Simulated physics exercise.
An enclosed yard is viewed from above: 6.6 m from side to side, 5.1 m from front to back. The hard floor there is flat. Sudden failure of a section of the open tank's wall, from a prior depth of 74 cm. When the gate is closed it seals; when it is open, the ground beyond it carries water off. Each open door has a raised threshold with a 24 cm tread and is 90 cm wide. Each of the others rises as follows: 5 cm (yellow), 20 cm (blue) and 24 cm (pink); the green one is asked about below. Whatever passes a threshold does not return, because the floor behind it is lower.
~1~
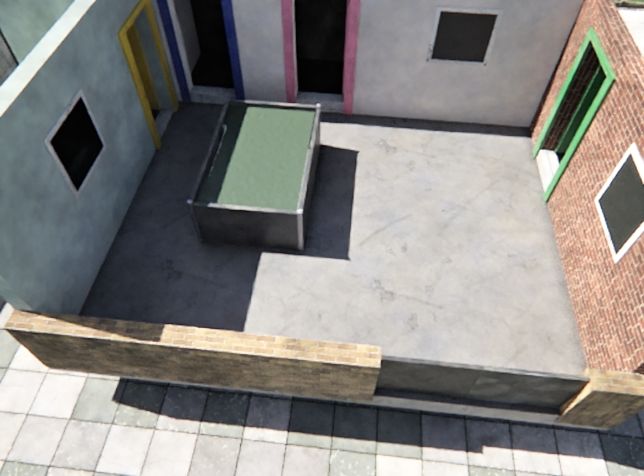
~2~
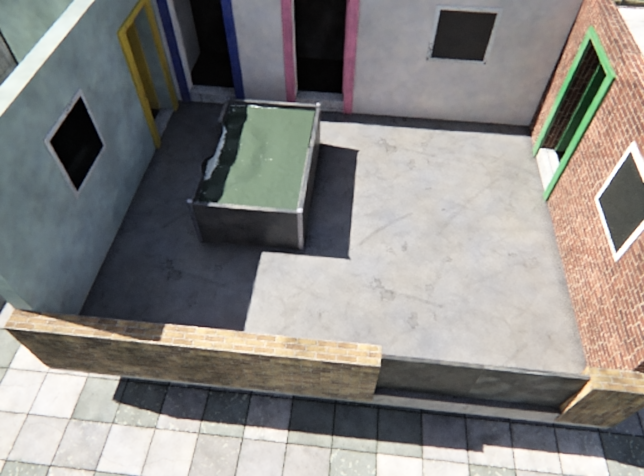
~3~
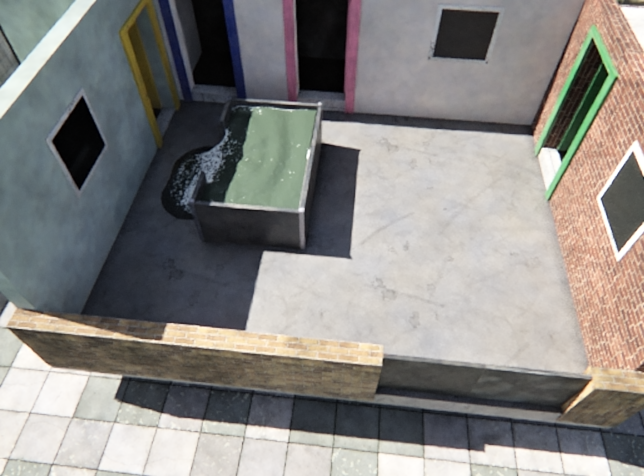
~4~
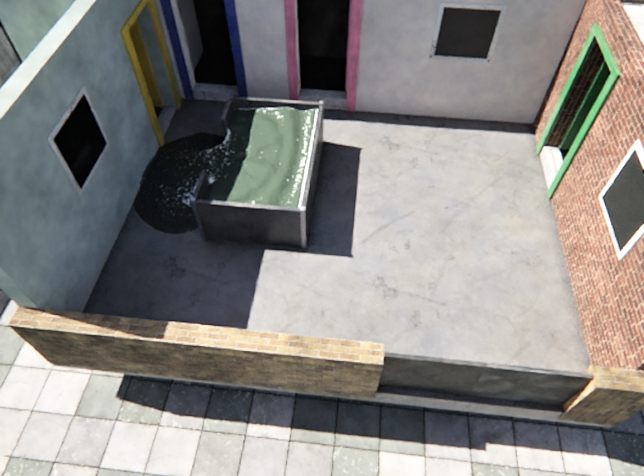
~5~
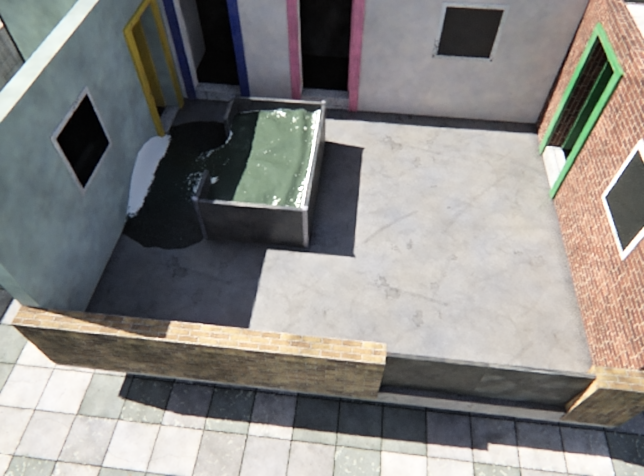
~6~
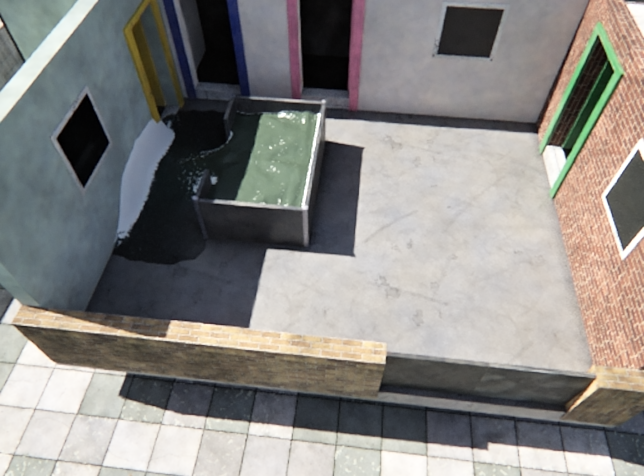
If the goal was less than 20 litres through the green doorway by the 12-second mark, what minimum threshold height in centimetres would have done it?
A threshold of about 8.5 cm would have done it.
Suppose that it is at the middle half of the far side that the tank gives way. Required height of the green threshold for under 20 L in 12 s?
That way, roughly 11.5 cm.
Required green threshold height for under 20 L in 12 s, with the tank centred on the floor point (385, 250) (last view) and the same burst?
It must be around 7.5 cm tall.
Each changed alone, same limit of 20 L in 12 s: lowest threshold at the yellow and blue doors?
Some 20 cm for yellow, some 26 cm for blue.
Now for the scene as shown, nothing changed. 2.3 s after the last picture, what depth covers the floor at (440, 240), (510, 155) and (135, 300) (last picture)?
I'd read roughly 0, 0 and 12 cm there.
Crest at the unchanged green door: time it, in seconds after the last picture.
At about 6.5 s.
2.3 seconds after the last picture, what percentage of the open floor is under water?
Near 45 per cent of the open floor.
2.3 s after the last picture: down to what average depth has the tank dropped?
Around 27 cm on average.
Then, 0.7 s after the last picture water covers 20 % of the floor, deepest (50 cm) near (161, 172); it has not reached the green door.
Then, 2.3 s after the last picture water covers 45 % of the floor, deepest (30 cm) near (161, 172); it has not reached the green door.
Then, 11.3 s after the last picture water covers 100 % of the floor, deepest (12 cm) near (344, 110); 7 cm at the green door, 0 litres in over its 20 cm threshold.
At the green door as built, the water peaked near 13 cm, 6.7 s after the last picture.
With a threshold of 7 cm, 39 litres would have come in within the 12 s; with 10 cm, 7 litres. So under 20 litres takes about 8.5 cm.
